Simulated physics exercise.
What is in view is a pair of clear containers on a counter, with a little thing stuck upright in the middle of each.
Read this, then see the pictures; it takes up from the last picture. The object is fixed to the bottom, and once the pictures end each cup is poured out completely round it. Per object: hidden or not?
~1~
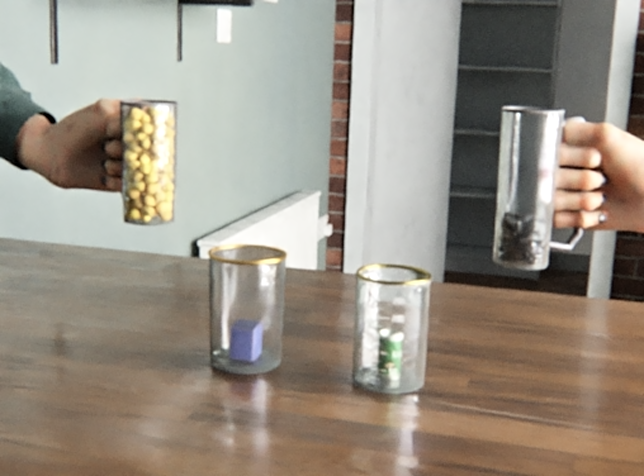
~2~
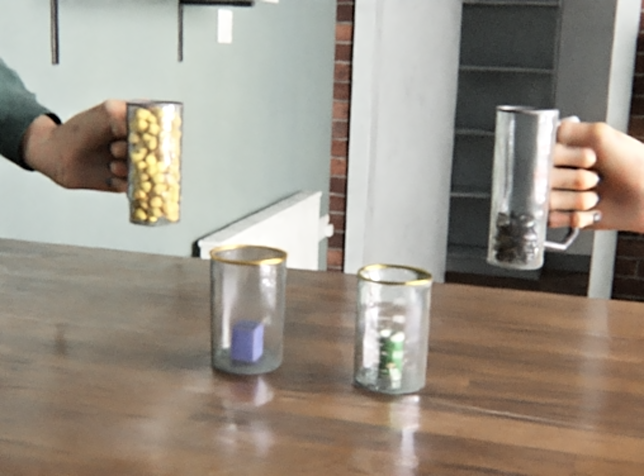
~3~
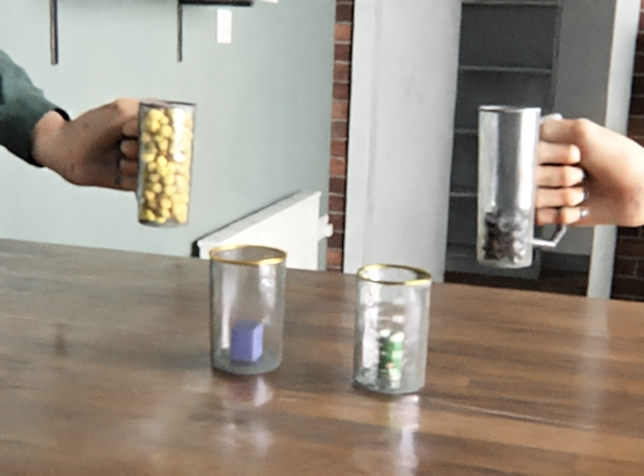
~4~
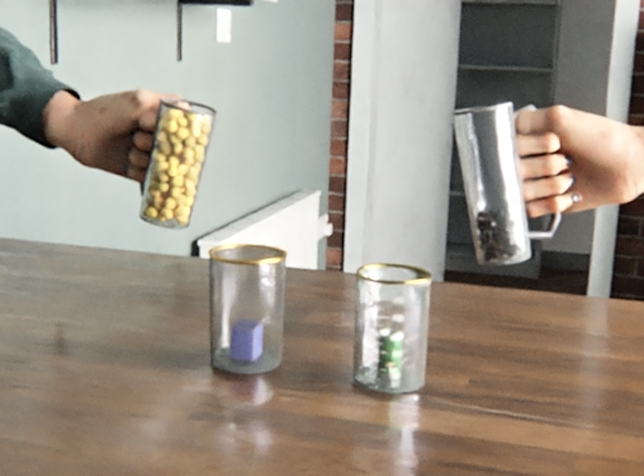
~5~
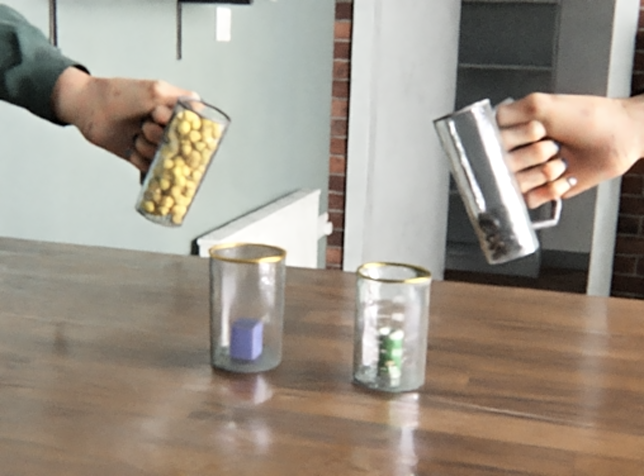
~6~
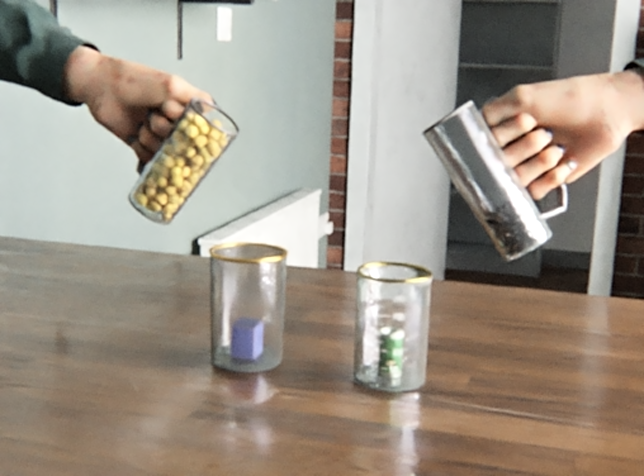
Left object: Hidden; right object: Not hidden.
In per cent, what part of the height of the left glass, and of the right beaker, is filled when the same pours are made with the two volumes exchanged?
Roughly 30 and 65.
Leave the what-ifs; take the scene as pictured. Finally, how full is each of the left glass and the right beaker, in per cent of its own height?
I'd say the left reaches about 60 in a hundred of its height, and the right about 30 in a hundred.
Then, 0.56 s after the last picture, left glass empty, all of its cupful still in the cup; right beaker empty, all of its cupful still in the cup.
Then, 1.06 s after the last picture, left glass nearly empty, most of its cupful still in the cup; right beaker nearly empty, nearly all of its cupful still in the cup.
Then, 1.48 s after the last picture, left glass half full, none of its cupful still in the cup; right beaker nearly empty, none of its cupful still in the cup.
At rest, left glass two thirds full (surface near (248, 292)), nothing beside it; right beaker a third full (surface near (391, 341)), nothing beside it; the left thing is covered; the right thing is still showing.
